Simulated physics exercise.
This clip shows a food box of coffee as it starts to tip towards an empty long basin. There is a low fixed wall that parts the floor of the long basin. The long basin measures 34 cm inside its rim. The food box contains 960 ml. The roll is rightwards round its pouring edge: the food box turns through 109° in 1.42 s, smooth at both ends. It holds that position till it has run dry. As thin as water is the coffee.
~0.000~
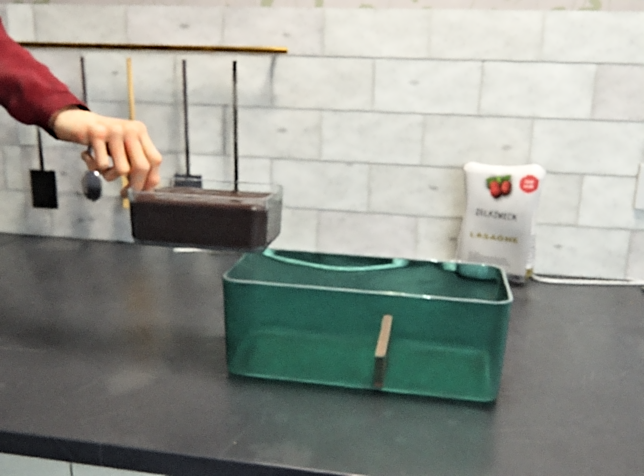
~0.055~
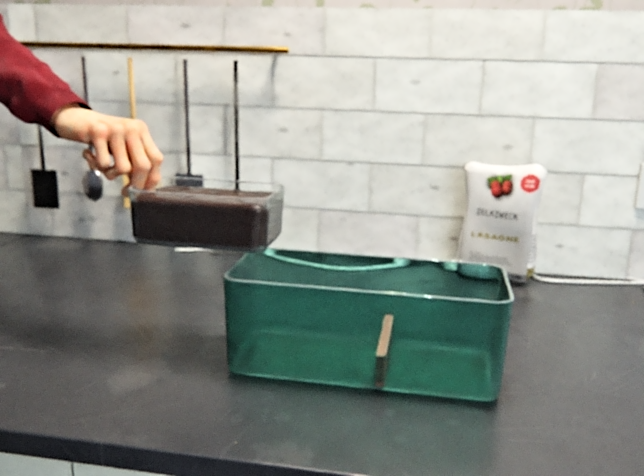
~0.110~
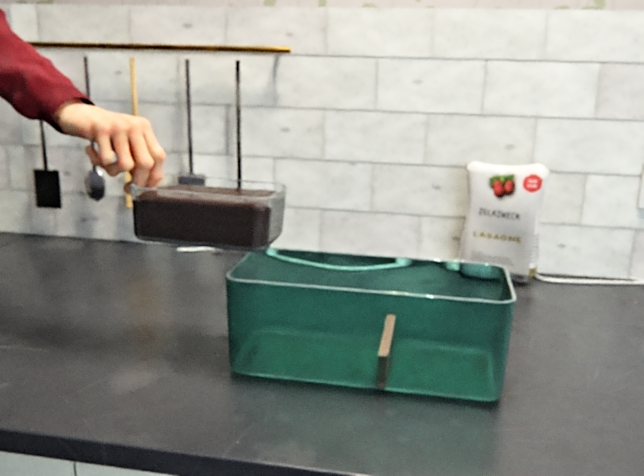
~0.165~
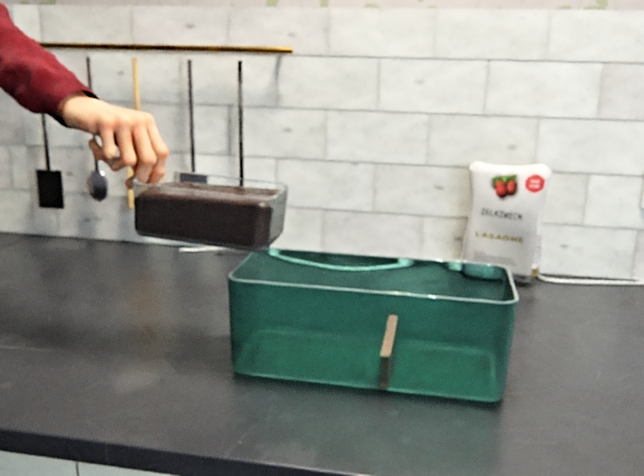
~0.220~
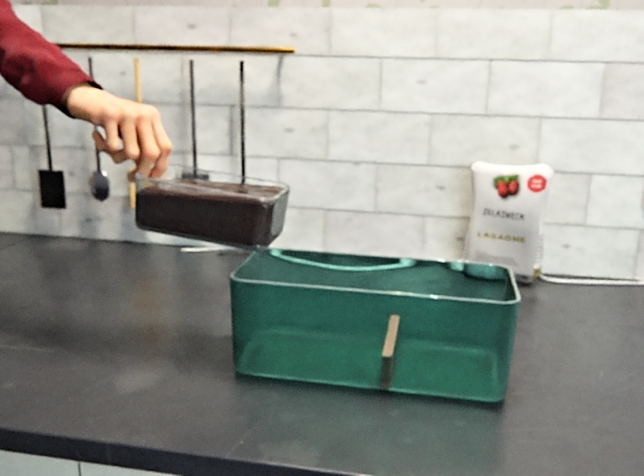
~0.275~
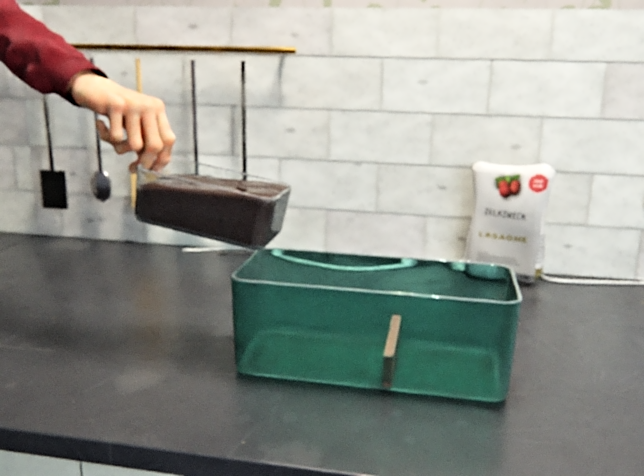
A hand in a red sleeve holding a clear box of dark coffee above a green basin, slowly tilting it rightwards.
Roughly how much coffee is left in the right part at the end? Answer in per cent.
Roughly 20 per cent is left in the right part.
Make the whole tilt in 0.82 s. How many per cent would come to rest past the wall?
That would be about 35 in a hundred, I'd say.
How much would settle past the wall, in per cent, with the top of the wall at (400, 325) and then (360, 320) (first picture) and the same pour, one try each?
The first gives near 5 per cent and the second near 45 per cent.
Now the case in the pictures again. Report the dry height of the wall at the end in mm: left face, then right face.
Measured: Left around 14 mm, right around 30 mm.
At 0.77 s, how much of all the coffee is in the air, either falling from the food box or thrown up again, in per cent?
Close to 38 per cent, I'd say.
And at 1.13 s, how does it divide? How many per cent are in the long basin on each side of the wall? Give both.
Lab note: Left near 68, right near 10.
By 0.77 s the tilt is 61° and 39 per cent is still to pour, 21 is left of the wall and 0 right of it.
By 1.13 s the tilt is 98° and 6 per cent is still to pour, 68 is left of the wall and 11 right of it.
By 1.51 s the tilt is 109° and 0 per cent is still to pour, 73 is left of the wall and 17 right of it.
By 1.92 s the tilt is 109° and 0 per cent is still to pour, 72 is left of the wall and 19 right of it.
At rest 71 per cent lies left of the wall, 20 right of it and 9 outside.
